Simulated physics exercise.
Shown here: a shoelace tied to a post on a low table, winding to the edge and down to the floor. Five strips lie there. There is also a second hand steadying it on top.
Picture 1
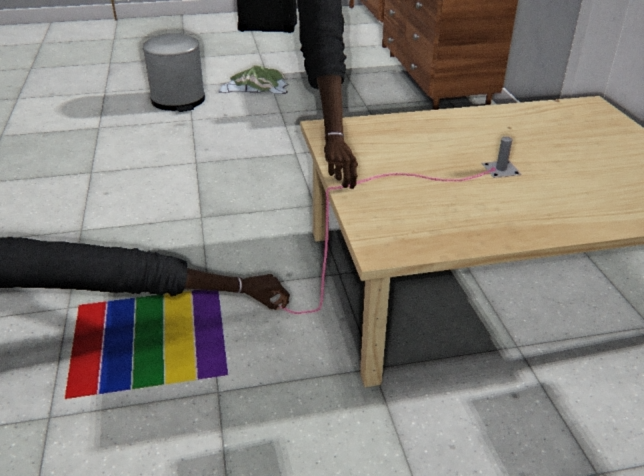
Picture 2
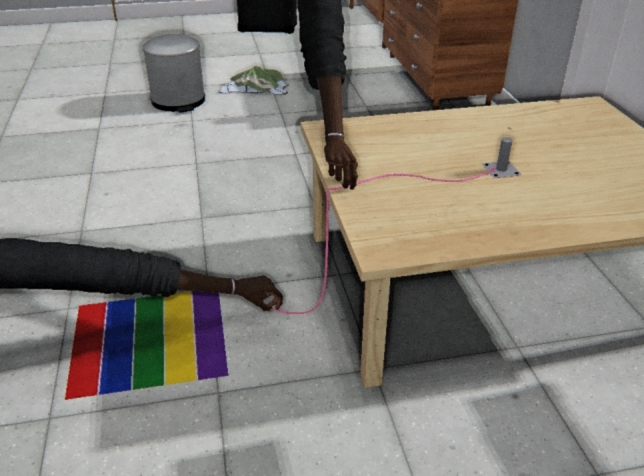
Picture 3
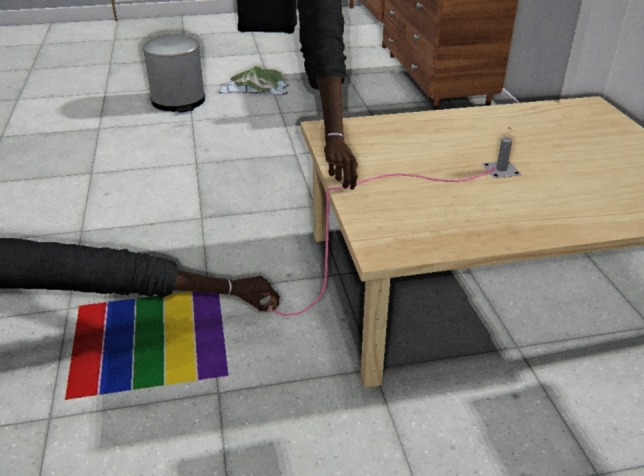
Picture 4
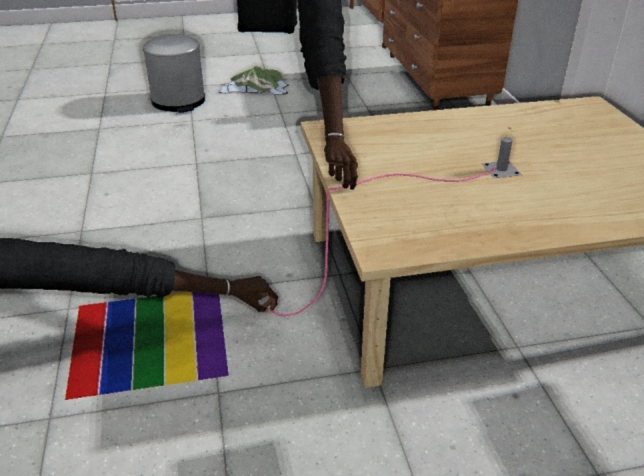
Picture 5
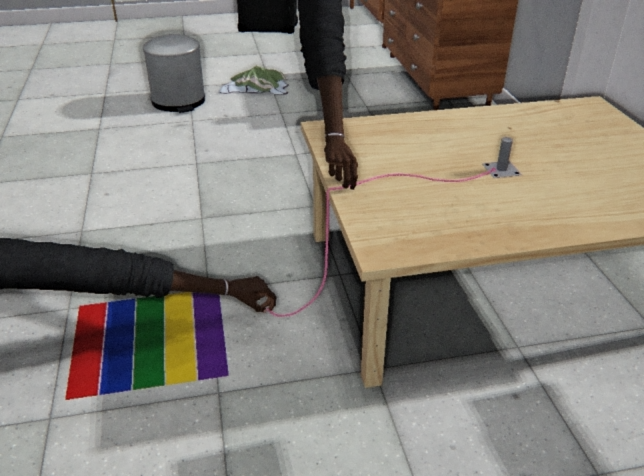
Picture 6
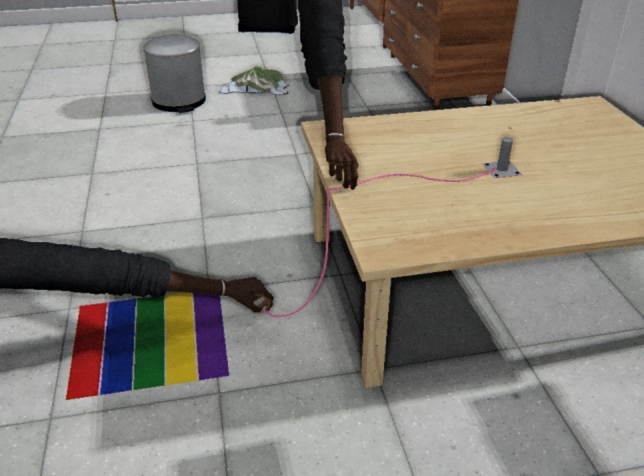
To begin with, a pink cord runs from a post on a low wooden table over its edge, its loose end held by a hand near five coloured strips on the floor. That hand then draws the end slightly left toward the purple strip, while another hand stays at the table's edge.
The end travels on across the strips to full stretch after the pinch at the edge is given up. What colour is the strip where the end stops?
It is yellow.
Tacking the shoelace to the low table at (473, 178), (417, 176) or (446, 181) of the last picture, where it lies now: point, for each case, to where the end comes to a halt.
Estimated pixels in sequence: (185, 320), (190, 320) and (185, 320).
Soon after, end near (232, 314); short of the strips.
Then, end near (200, 318); over purple.
At full stretch, end near (182, 321); over yellow. The end stops over the yellow strip.
